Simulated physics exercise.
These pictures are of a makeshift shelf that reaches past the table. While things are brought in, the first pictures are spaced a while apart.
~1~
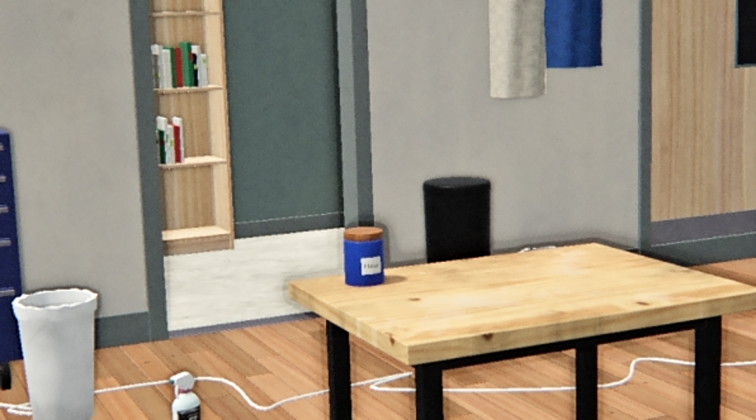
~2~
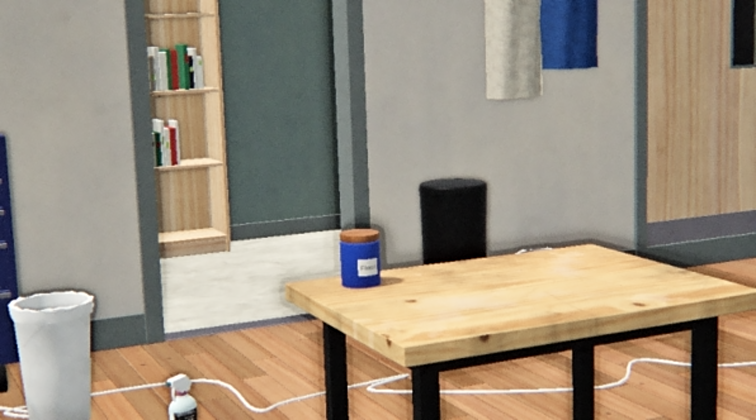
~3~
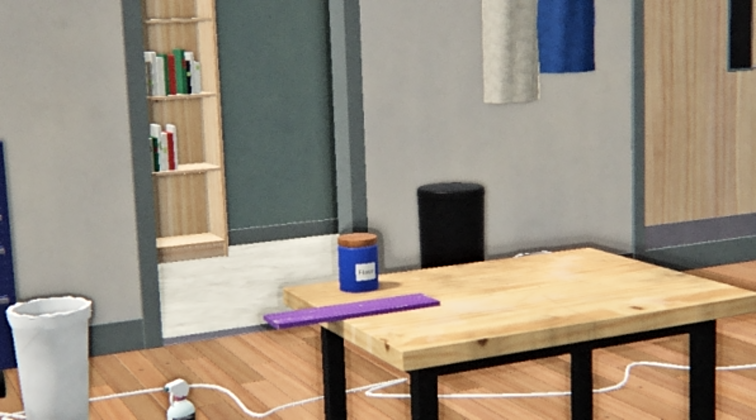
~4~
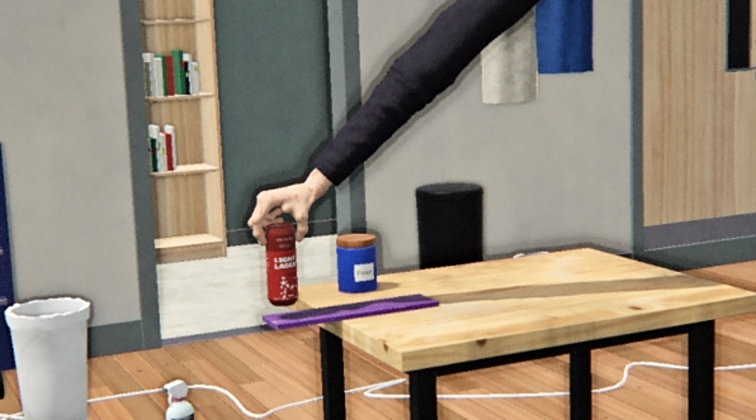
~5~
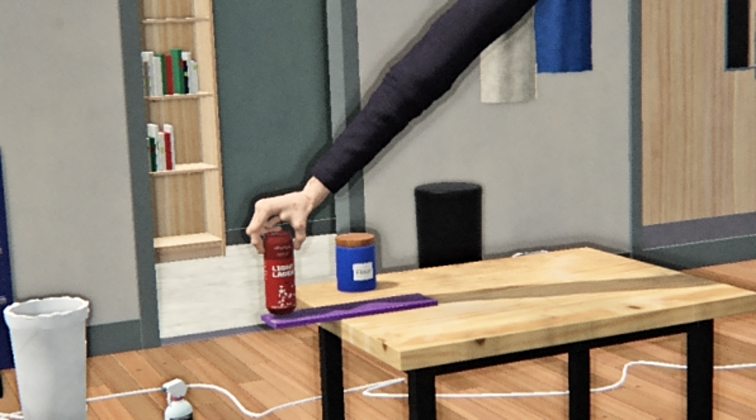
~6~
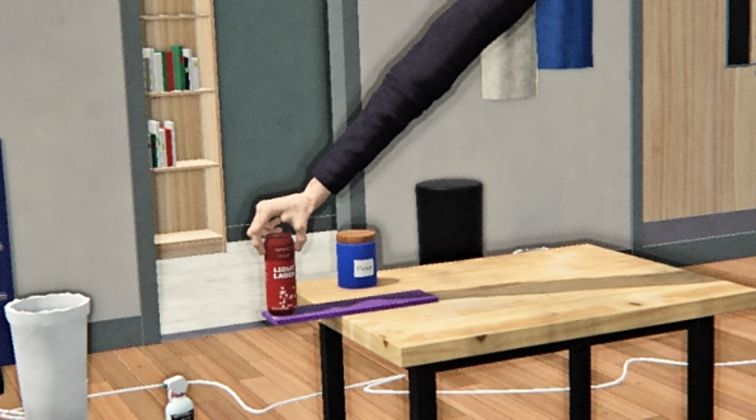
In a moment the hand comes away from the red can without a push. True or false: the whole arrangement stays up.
False, it comes down.
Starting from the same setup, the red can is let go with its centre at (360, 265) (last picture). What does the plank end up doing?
It remains balanced.
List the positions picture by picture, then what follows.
In the first picture, the last thing is not in view yet.
In the second picture, the last thing is not in view yet.
In the third picture, the last thing is not in view yet; purple plank (353, 310).
The fourth picture shows coming down; red can (282, 265); purple plank (352, 311).
The fifth picture shows coming down; red can (279, 273); purple plank (351, 310).
The sixth picture shows in place under the hand; red can (281, 274); purple plank (351, 307).
Then, 0.40 s past the last view, red can now down on the floor or falling; purple plank rocked 60° from its first pose.
Then, 0.60 s past the last view, purple plank now down on the floor or falling.
Then, 0.70 s past the last view, things are still on the move.
Then, 0.80 s past the last view, as before.
Finally, down on the floor or falling, purple plank and red can; blue jar still in place. The plank goes over.
